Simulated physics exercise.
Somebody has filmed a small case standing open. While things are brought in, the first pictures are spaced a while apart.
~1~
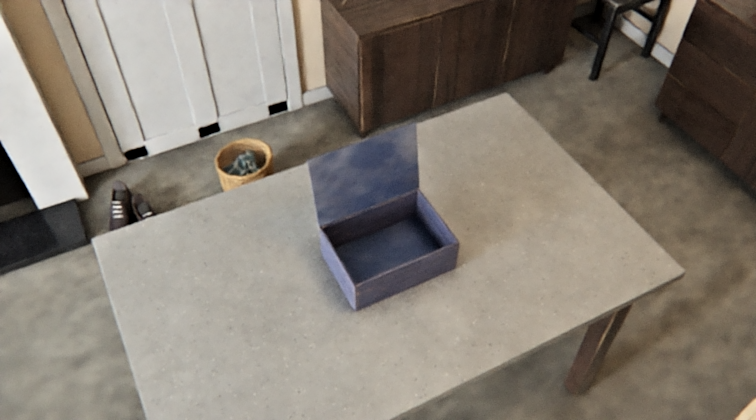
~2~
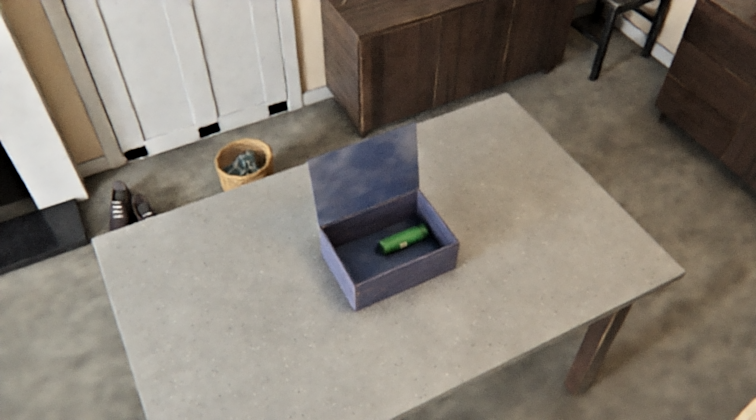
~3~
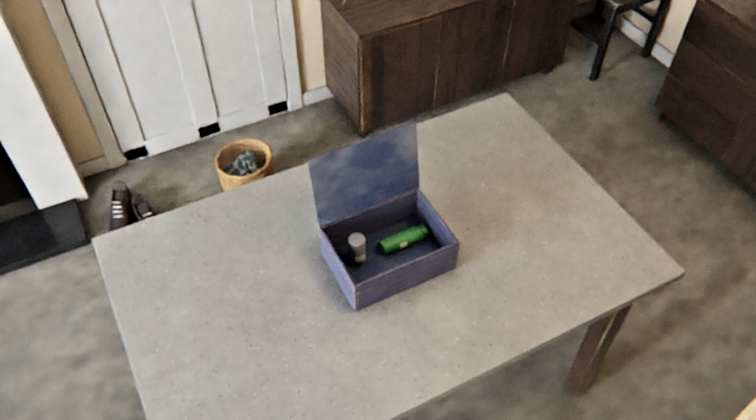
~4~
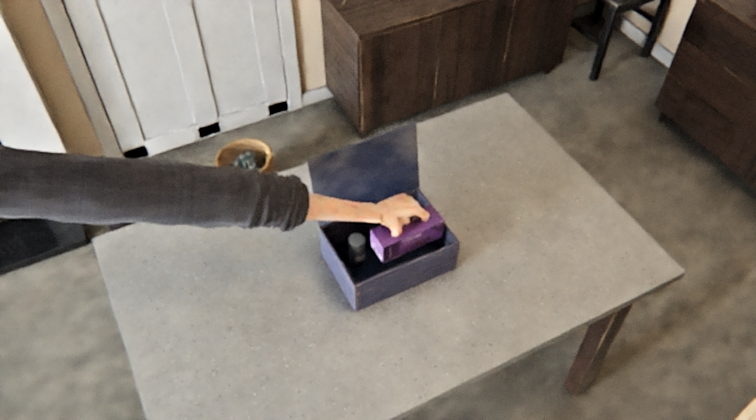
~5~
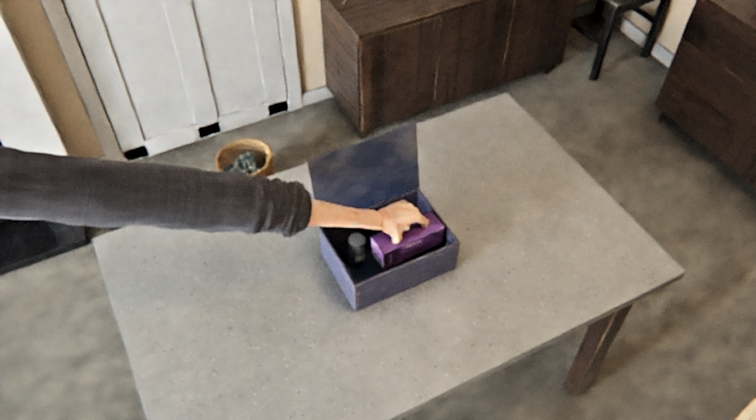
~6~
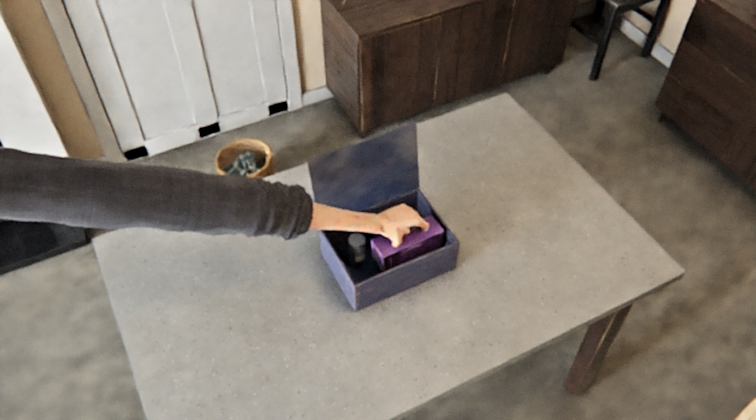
The clip opens on an empty blue box with its lid raised on a gray table. A green cylindrical item appears inside, then a small dark container to its left. Finally, a dark-sleeved arm reaches in from the left, and its hand lowers a purple carton slightly into the box.
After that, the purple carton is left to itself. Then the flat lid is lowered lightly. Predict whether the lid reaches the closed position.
I'd say the lid ends up closed there.
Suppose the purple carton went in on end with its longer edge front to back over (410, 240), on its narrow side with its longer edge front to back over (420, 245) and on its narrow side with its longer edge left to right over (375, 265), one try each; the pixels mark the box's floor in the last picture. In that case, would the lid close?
Going through the three tries, the lid hangs open, then hangs open, then settles all the way.
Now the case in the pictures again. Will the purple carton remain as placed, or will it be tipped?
By the end the purple carton has kept its angle.
Then, 0.90 s past the last view, lid starting down; purple carton displaced a little near (408, 255); green shaker displaced about its own width.
Then, 1.60 s past the last view, lid 58° above the rim; purple carton displaced a little near (408, 255); green shaker displaced about its own width.
Then, 2.00 s past the last view, lid 23° above the rim; purple carton displaced a little near (408, 255); green shaker displaced about its own width.
Finally, lid shut; moved from the start, green shaker and purple carton; grey shaker still in place. Final places as the last picture's camera would see them, purple carton near (408, 255).
